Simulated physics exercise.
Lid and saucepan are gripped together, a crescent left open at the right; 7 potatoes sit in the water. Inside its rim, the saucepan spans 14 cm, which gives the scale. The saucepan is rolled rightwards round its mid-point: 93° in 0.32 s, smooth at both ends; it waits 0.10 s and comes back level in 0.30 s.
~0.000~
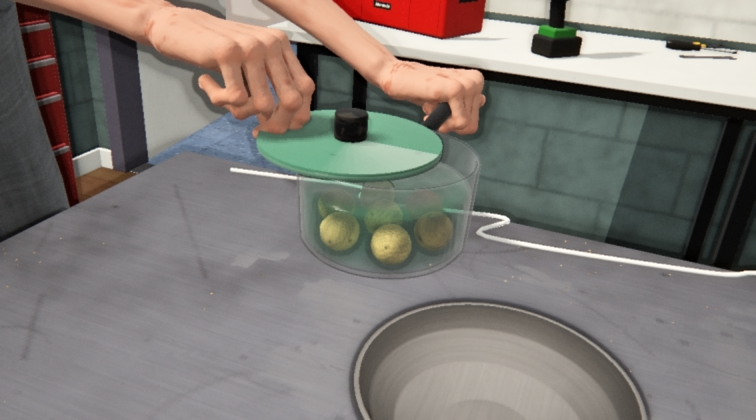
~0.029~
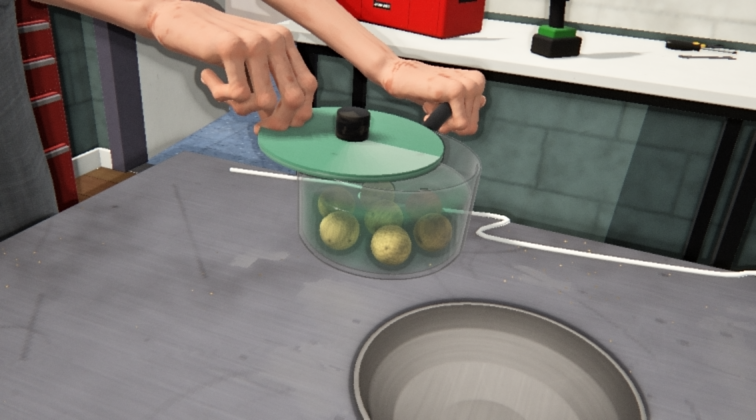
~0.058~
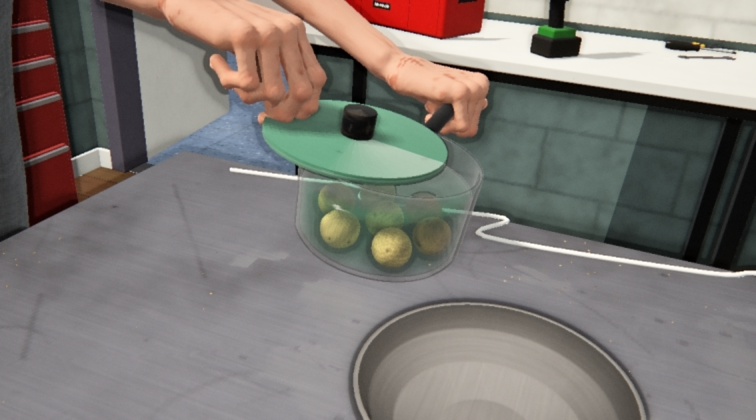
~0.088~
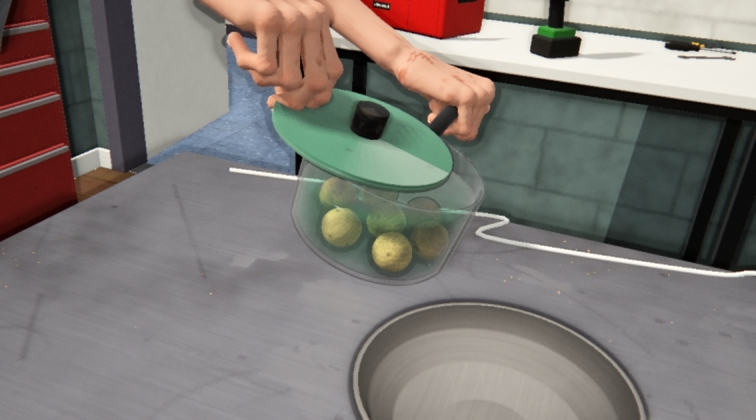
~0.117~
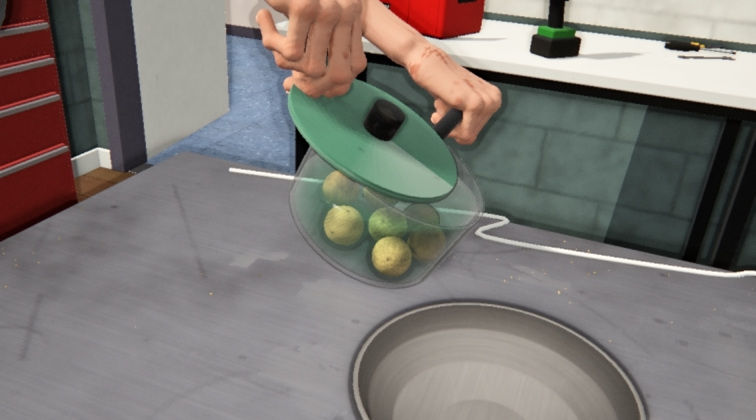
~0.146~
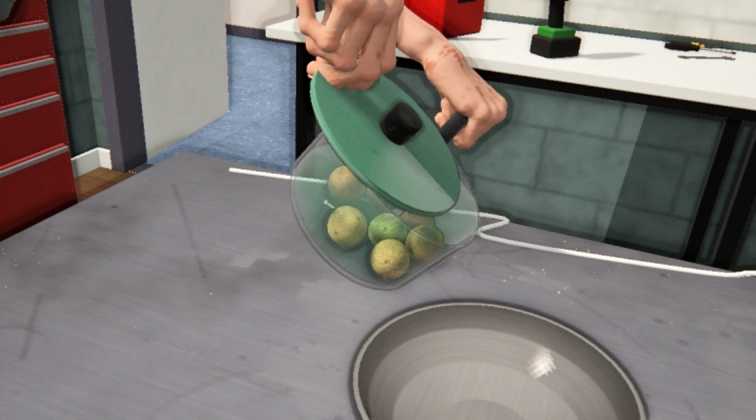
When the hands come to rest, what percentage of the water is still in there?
About 33 per cent.
By 0.29 s the tilt is 91° and 62 per cent of the water is still in the saucepan.
By 0.40 s the tilt is 93° and 44 per cent of the water is still in the saucepan.
By 0.51 s the tilt is 74° and 35 per cent of the water is still in the saucepan.
By 0.63 s the tilt is 19° and 33 per cent of the water is still in the saucepan.
At rest 33 per cent of the water is still in the saucepan.
